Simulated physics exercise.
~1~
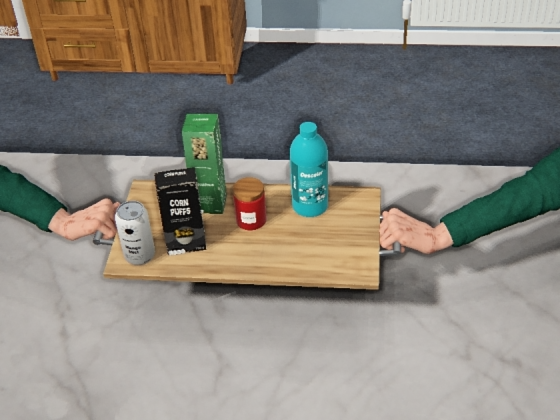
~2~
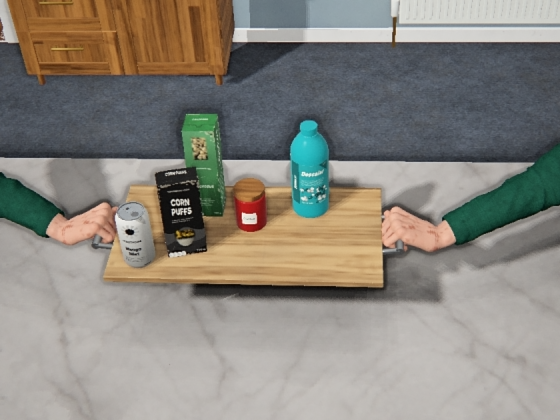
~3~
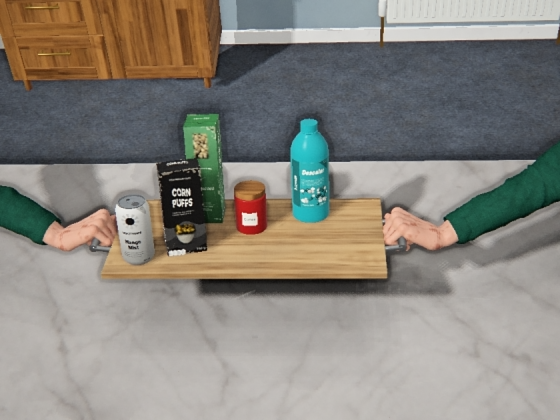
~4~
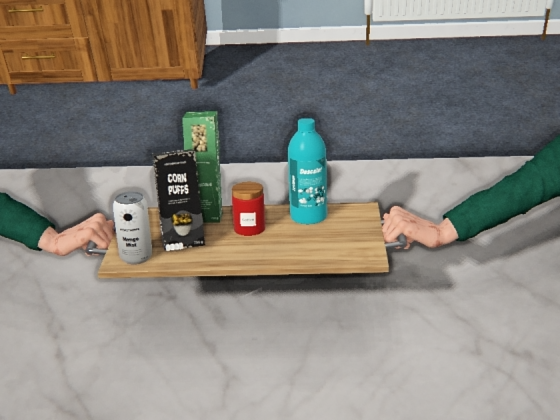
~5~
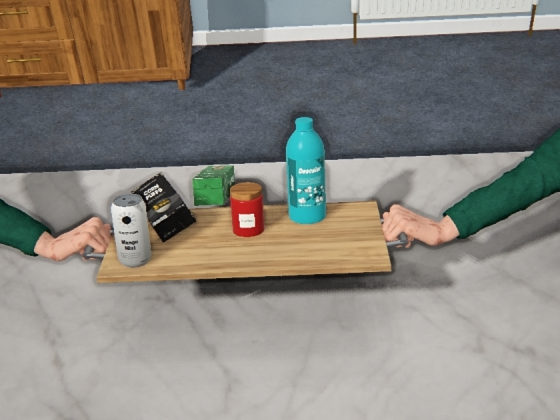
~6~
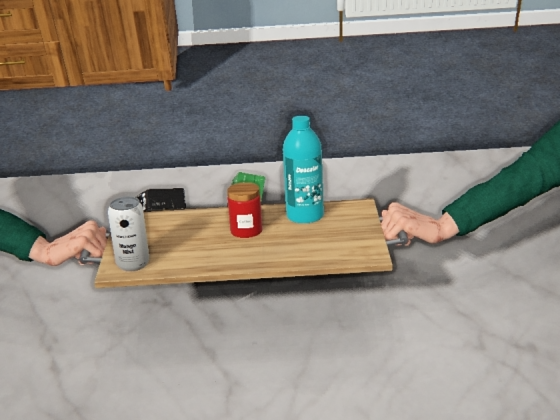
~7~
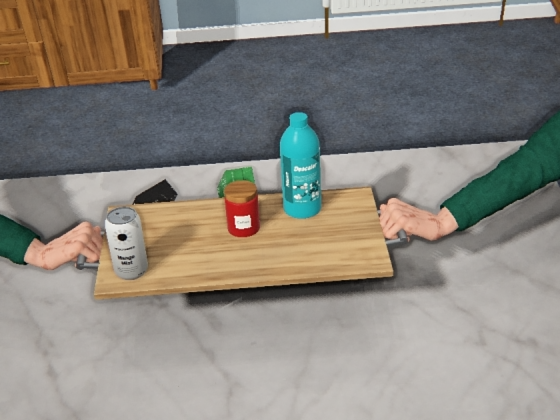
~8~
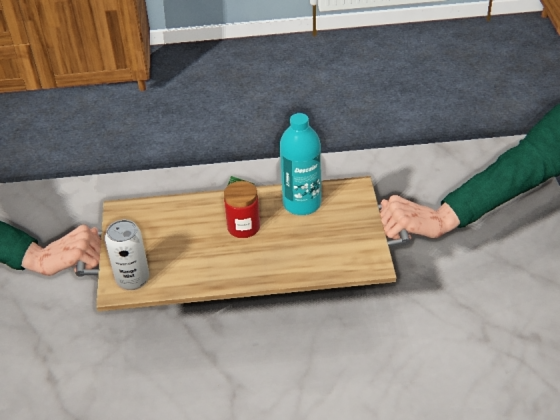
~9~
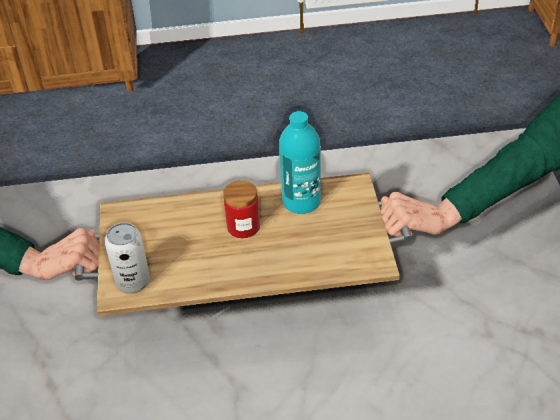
In this clip, two hands hold a rimless wooden tray above a marble table and tilt its far side down; the green carton and black packet topple and drop off the far edge, then the tray levels with the can, red jar and turquoise bottle still standing.
